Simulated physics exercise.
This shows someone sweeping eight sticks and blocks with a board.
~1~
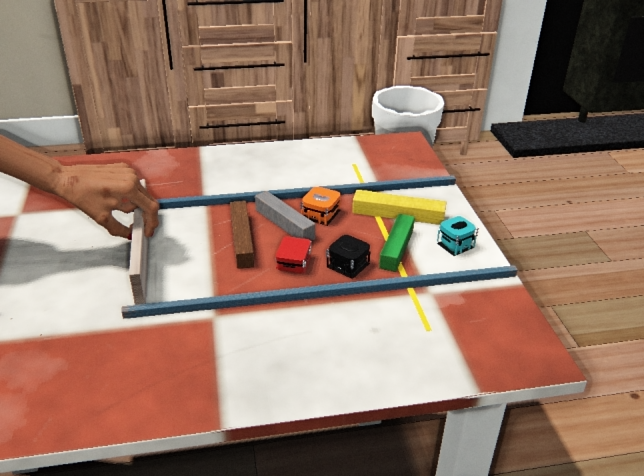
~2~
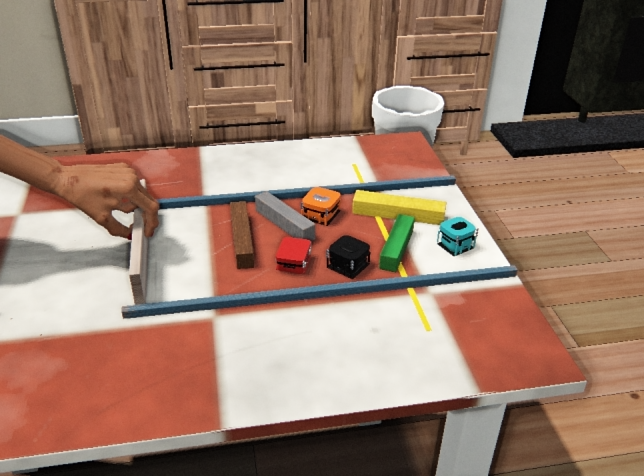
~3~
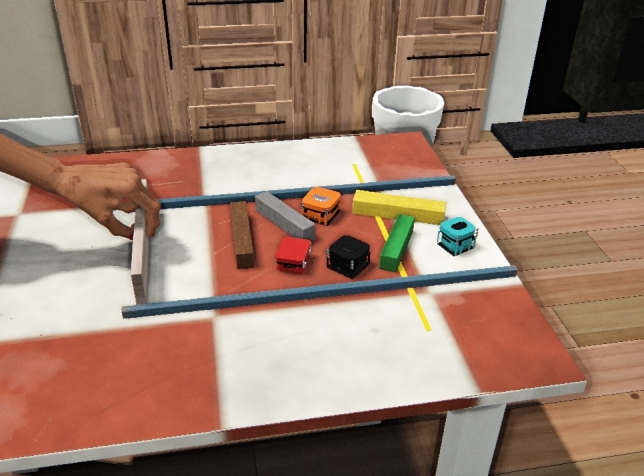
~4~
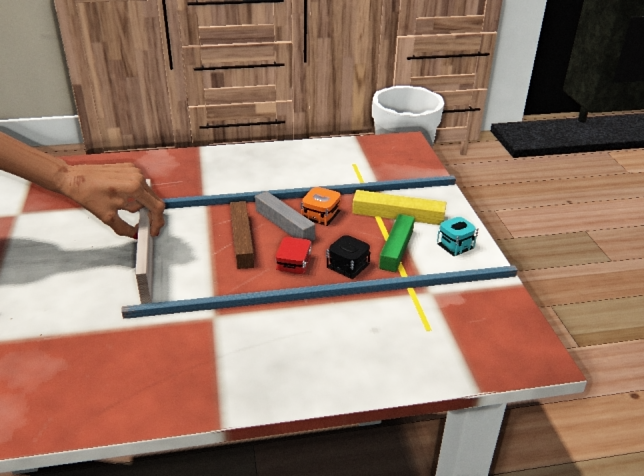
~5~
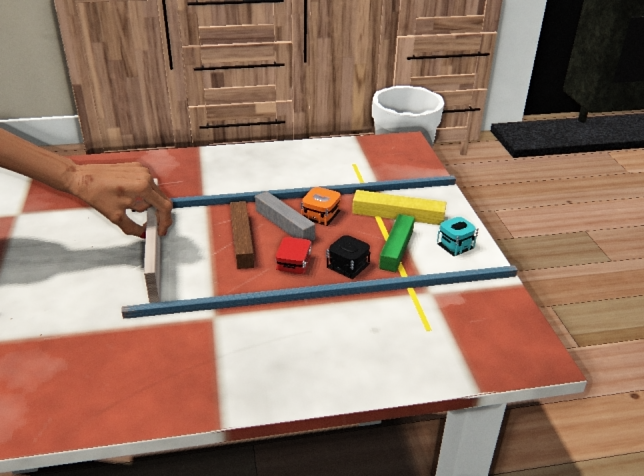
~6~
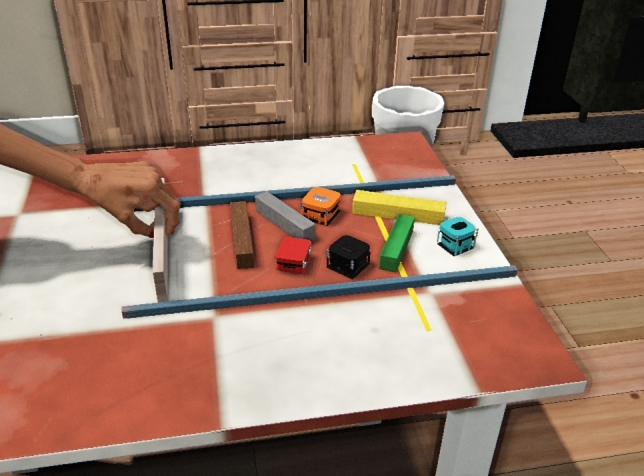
On a red and white checked tabletop, a hand slides an upright board slightly right toward still, colourful sticks and blocks.
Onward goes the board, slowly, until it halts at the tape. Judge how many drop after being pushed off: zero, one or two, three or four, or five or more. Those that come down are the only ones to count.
After the push, none have dropped.
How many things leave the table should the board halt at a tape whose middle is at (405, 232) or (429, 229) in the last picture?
Down on the floor: 1 and 1.
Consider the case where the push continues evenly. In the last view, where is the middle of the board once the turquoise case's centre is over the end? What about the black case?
Roughly (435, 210); for the second one, roughly (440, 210).
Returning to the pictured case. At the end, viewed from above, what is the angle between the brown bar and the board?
It works out to near 0°.
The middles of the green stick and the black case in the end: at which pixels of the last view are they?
Roughly (450, 239) for the first and roughly (452, 255) for the second.
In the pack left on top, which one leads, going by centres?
Answer: The yellow bar.
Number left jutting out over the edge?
Answer: 1.
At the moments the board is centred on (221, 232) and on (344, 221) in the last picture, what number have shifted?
0 and 7.
Soon after, none off yet; turquoise case at rest near (457, 236); yellow bar at rest near (399, 207); green stick at rest near (398, 242).
In the end, the number that fall off is zero.
